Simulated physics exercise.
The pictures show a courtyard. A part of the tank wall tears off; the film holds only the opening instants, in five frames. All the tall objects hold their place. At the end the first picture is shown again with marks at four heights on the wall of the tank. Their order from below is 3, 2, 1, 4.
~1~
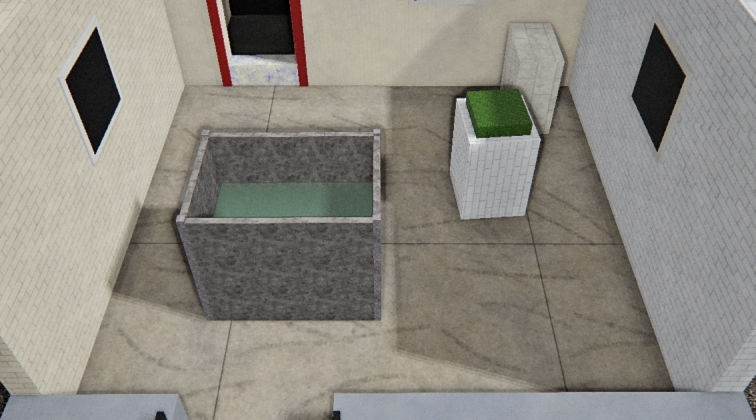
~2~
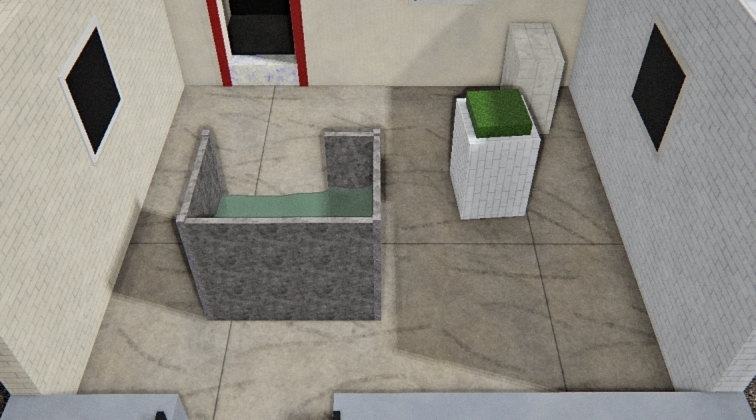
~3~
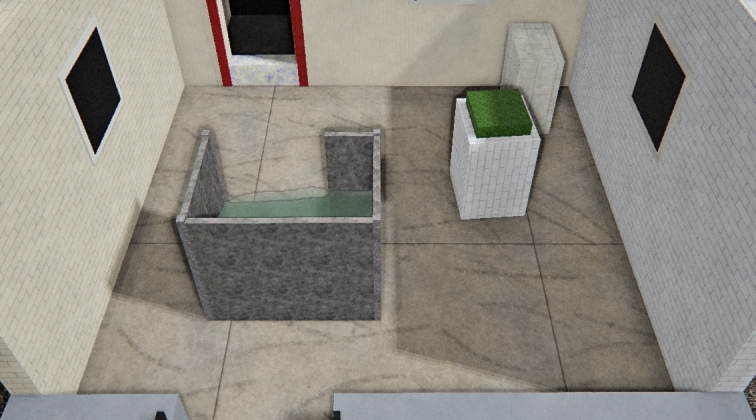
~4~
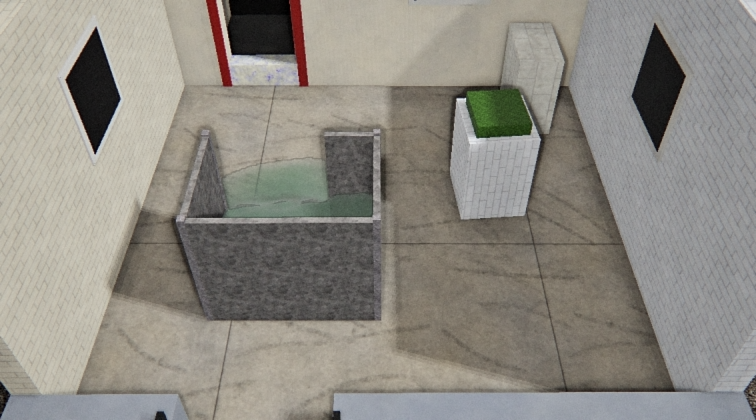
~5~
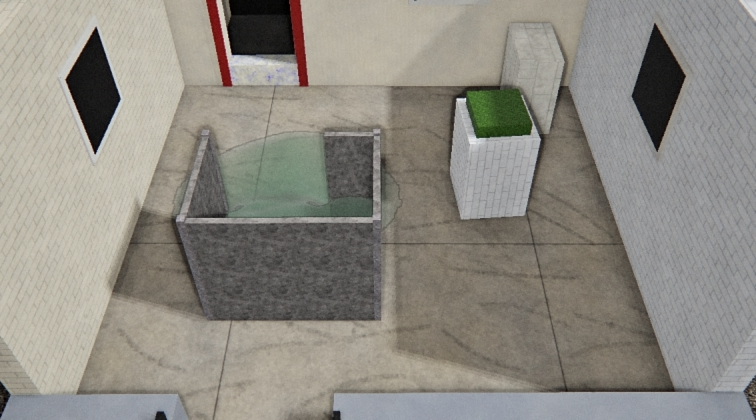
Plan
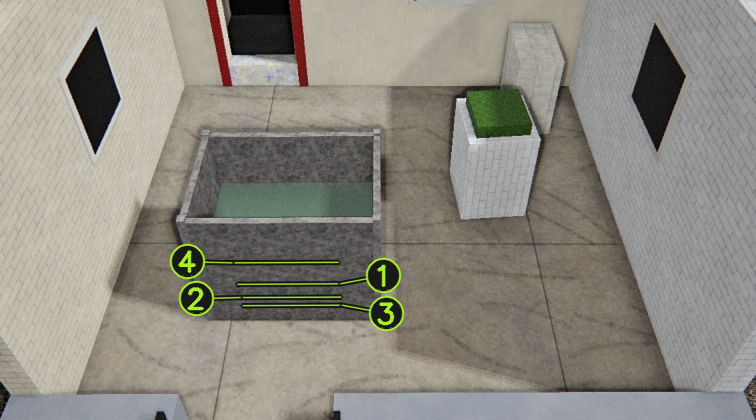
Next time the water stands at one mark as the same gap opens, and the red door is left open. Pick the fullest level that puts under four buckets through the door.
Mark 4.
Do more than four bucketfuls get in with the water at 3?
No.
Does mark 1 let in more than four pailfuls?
No, that is safe.
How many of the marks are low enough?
All of them.
In lime, 1 at (288, 284); 2 at (290, 297); 3 at (292, 305); 4 at (285, 262); from the bottom up 3, 2, 1, 4.
With 1, nothing gets over.
With 2, nothing gets over.
With 3, nothing gets over.
With 4, a bucket or two gets in.
